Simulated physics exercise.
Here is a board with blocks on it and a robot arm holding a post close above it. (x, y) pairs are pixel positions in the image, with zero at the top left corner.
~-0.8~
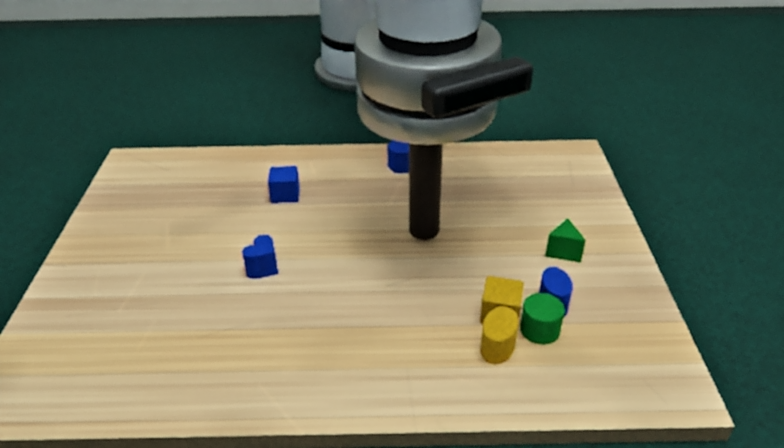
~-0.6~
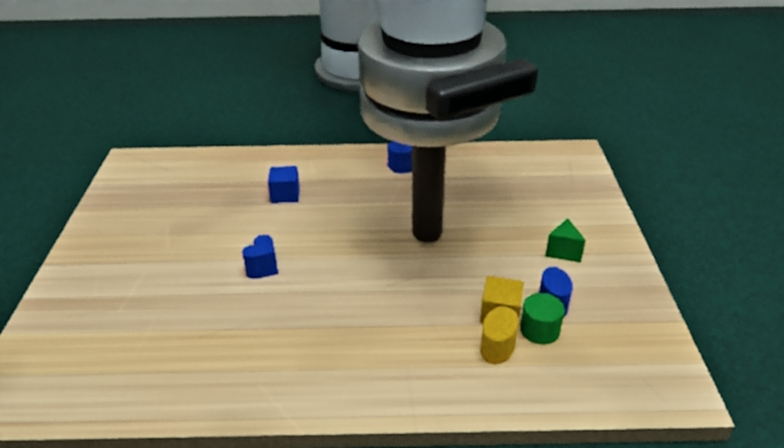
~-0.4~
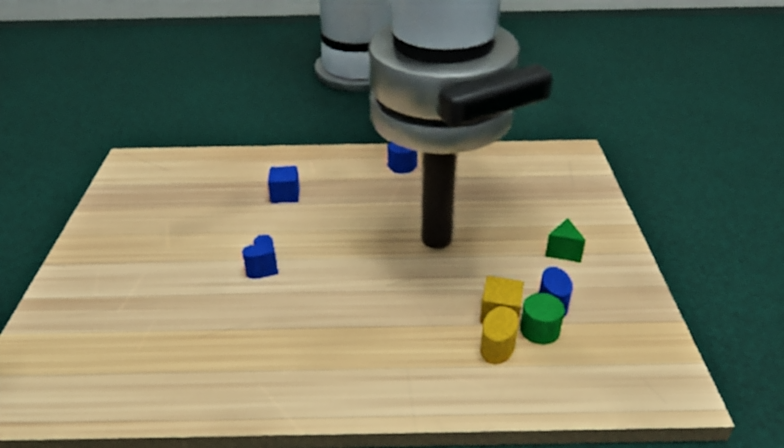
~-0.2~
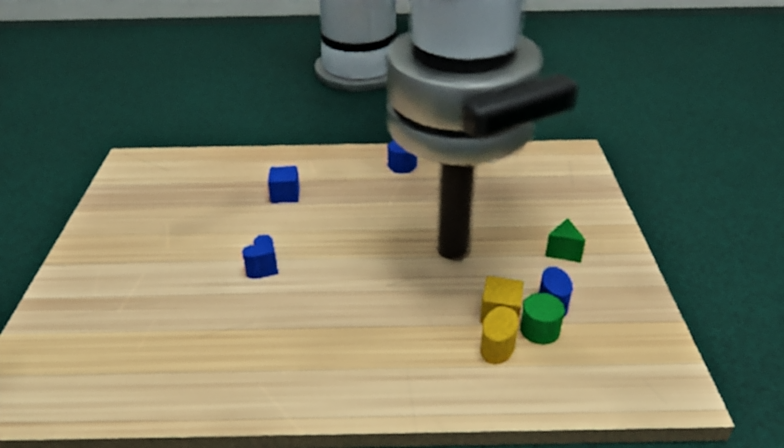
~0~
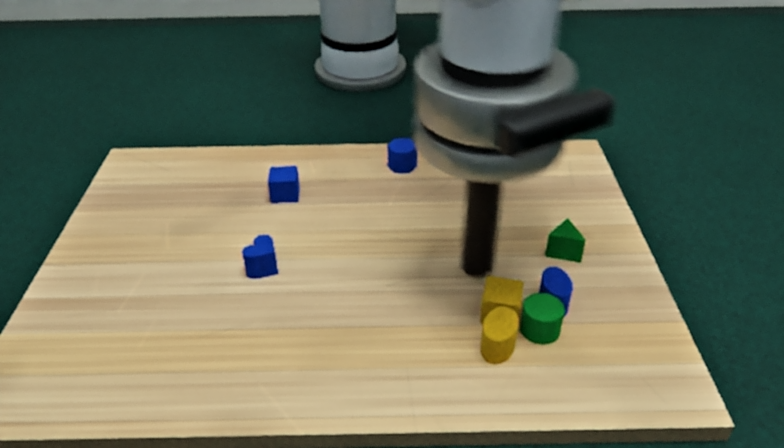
At the start, a robot arm holds a dark post over the middle of a wooden board scattered with blue, green and yellow blocks. The post barely shifts at first, then moves right and toward the viewer, ending just behind the yellow square block, while the blocks stay still.
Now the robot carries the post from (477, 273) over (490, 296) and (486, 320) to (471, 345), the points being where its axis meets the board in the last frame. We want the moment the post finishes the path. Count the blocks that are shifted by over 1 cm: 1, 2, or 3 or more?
It's going to be two.
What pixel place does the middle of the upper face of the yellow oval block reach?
My estimate: (510, 362).
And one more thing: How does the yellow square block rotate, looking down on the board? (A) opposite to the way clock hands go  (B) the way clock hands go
Answer: A.
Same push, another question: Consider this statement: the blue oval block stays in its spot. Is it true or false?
The claim holds.
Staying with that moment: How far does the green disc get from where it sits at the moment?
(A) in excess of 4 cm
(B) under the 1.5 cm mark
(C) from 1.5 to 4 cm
I choose B.
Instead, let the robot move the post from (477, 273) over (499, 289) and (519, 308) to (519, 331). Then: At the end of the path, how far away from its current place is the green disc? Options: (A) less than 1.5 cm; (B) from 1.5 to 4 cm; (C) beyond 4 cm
That would be B.
On the path given first. Halfway along, post (492, 302); yellow oval block (504, 344), turned 30° clockwise; yellow square block (509, 312), turned 30° anticlockwise; green disc (550, 308).
At the end, post (471, 338); yellow oval block (510, 362), turned 65° clockwise; yellow square block (515, 329), turned 65° anticlockwise; green disc (550, 308); blue oval block in place.
